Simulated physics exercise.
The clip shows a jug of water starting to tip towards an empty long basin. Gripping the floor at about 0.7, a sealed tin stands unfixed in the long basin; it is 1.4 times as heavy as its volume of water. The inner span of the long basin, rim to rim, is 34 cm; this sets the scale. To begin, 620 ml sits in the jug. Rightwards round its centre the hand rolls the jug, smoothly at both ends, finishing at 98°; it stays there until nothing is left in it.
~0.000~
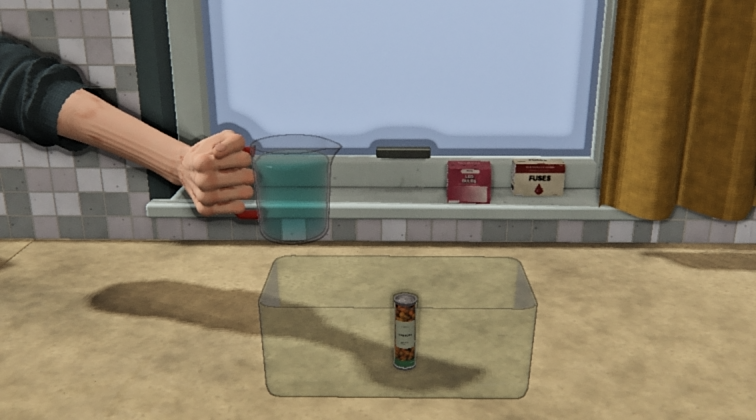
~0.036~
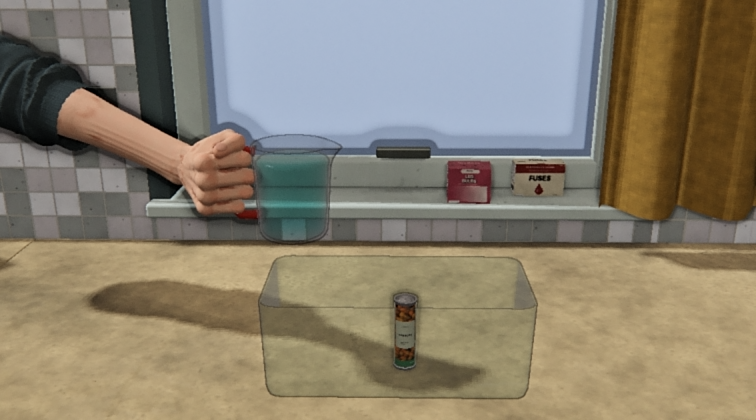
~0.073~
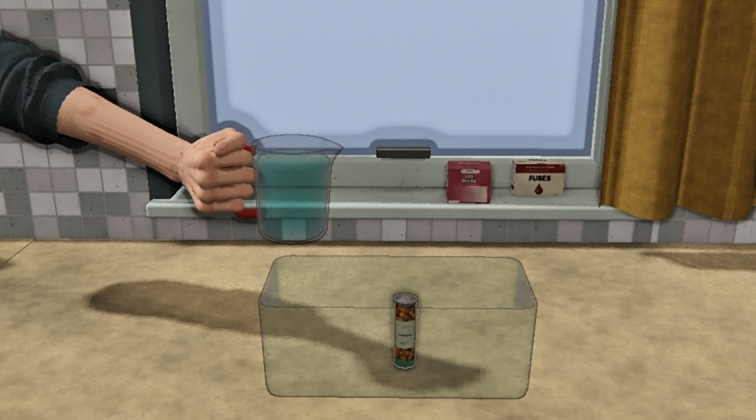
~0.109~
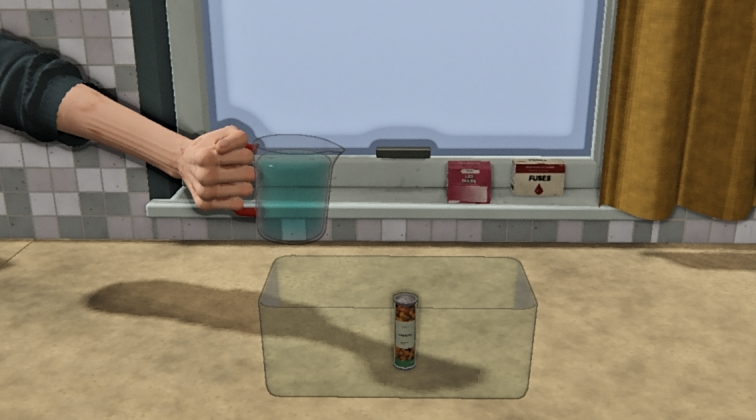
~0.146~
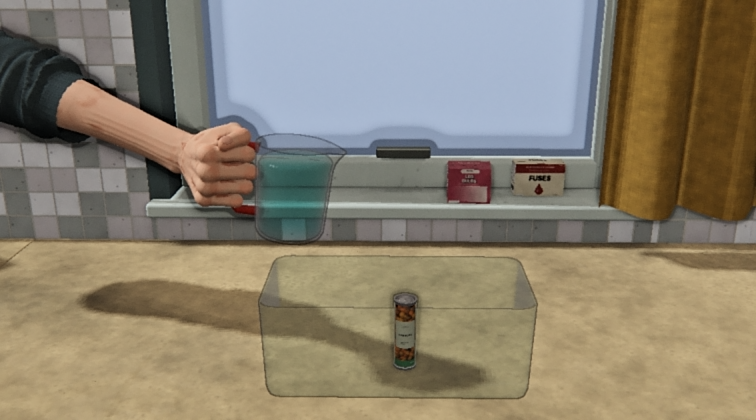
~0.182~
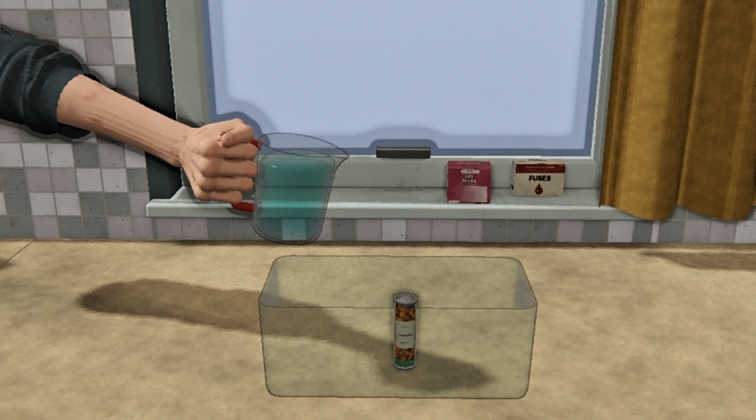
The clip opens on a hand holding a clear jug of blue-green water above and to the left of a long, see-through basin with a small tin standing inside. At first the jug stays upright, then the hand gradually tilts it slightly to the right, while the basin and tin remain still.
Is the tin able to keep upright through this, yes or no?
No, it topples.
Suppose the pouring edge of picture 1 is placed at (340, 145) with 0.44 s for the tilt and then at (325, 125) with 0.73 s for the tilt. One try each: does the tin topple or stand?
The tin overturns the first time and overturns the second time.
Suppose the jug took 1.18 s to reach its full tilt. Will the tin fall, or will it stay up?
Then the tin tumbles.
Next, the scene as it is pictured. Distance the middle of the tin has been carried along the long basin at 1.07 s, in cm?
Its middle sits about 6 cm from the start.
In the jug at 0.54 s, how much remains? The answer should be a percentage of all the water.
Close to 82 in a hundred.
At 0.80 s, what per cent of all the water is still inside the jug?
I reckon near 34 per cent still sits there.
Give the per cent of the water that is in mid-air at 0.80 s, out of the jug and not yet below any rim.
Near 20 per cent, I'd say.
By 0.54 s the tilt is 67° and 81 per cent is still to pour; the tin stands where it began.
By 0.80 s the tilt is 97° and 33 per cent is still to pour; the tin stands where it began.
By 1.07 s the tilt is 98° and 6 per cent is still to pour; the tin lies on its side.
By 1.36 s the tilt is 98° and 1 per cent is still to pour; the tin lies on its side.
At rest the tin lies on its side.
